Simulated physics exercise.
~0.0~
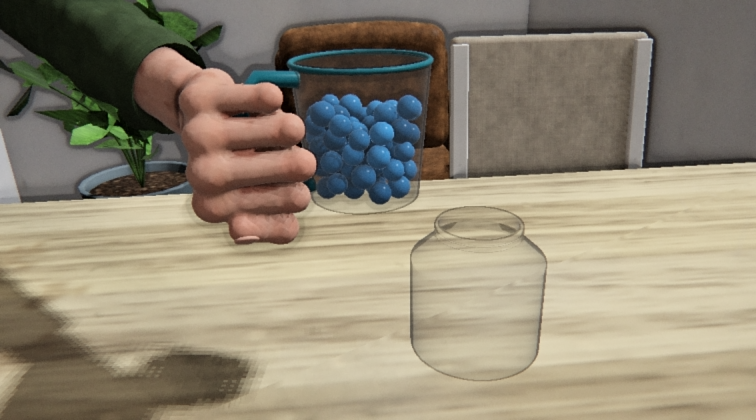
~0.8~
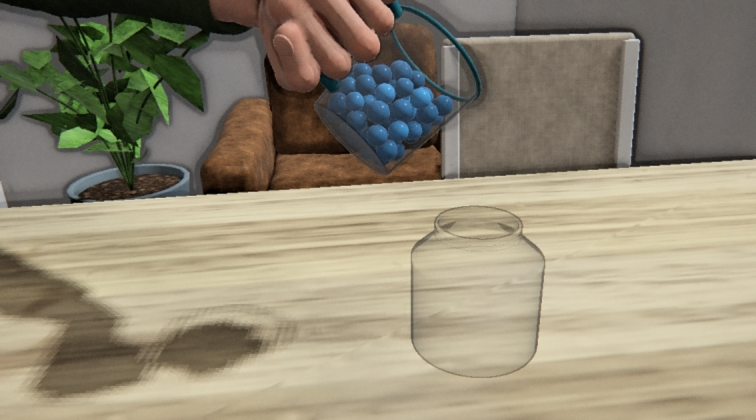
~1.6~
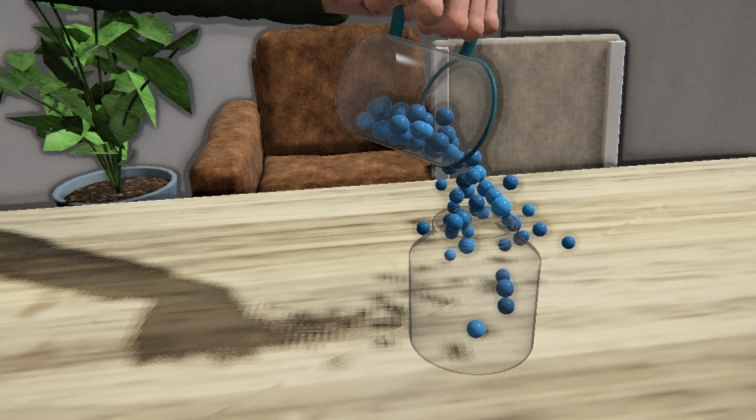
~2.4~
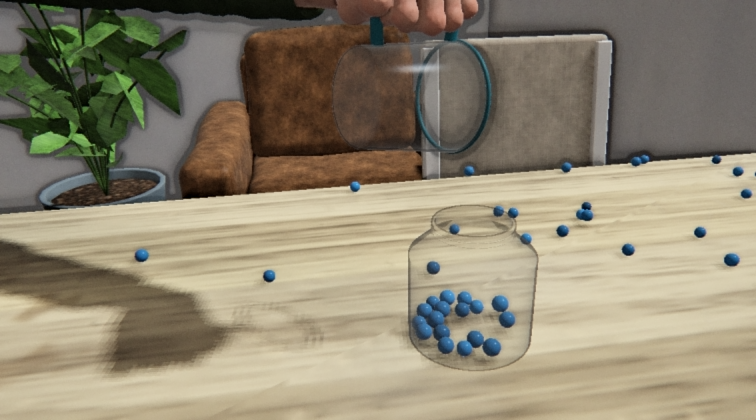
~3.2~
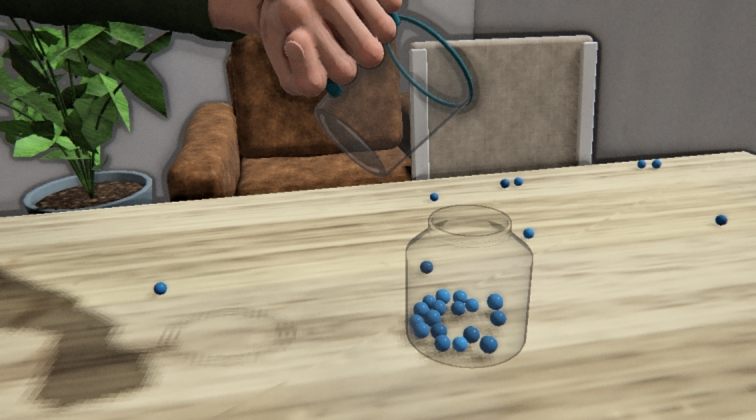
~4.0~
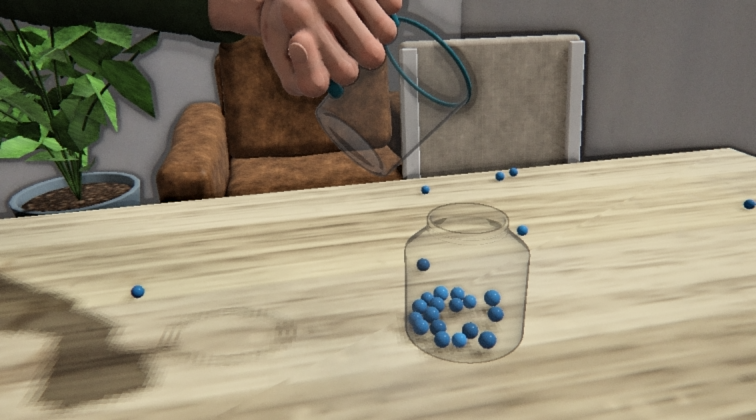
A hand tips blue balls from a cup; some fill a jar, most scatter outside.
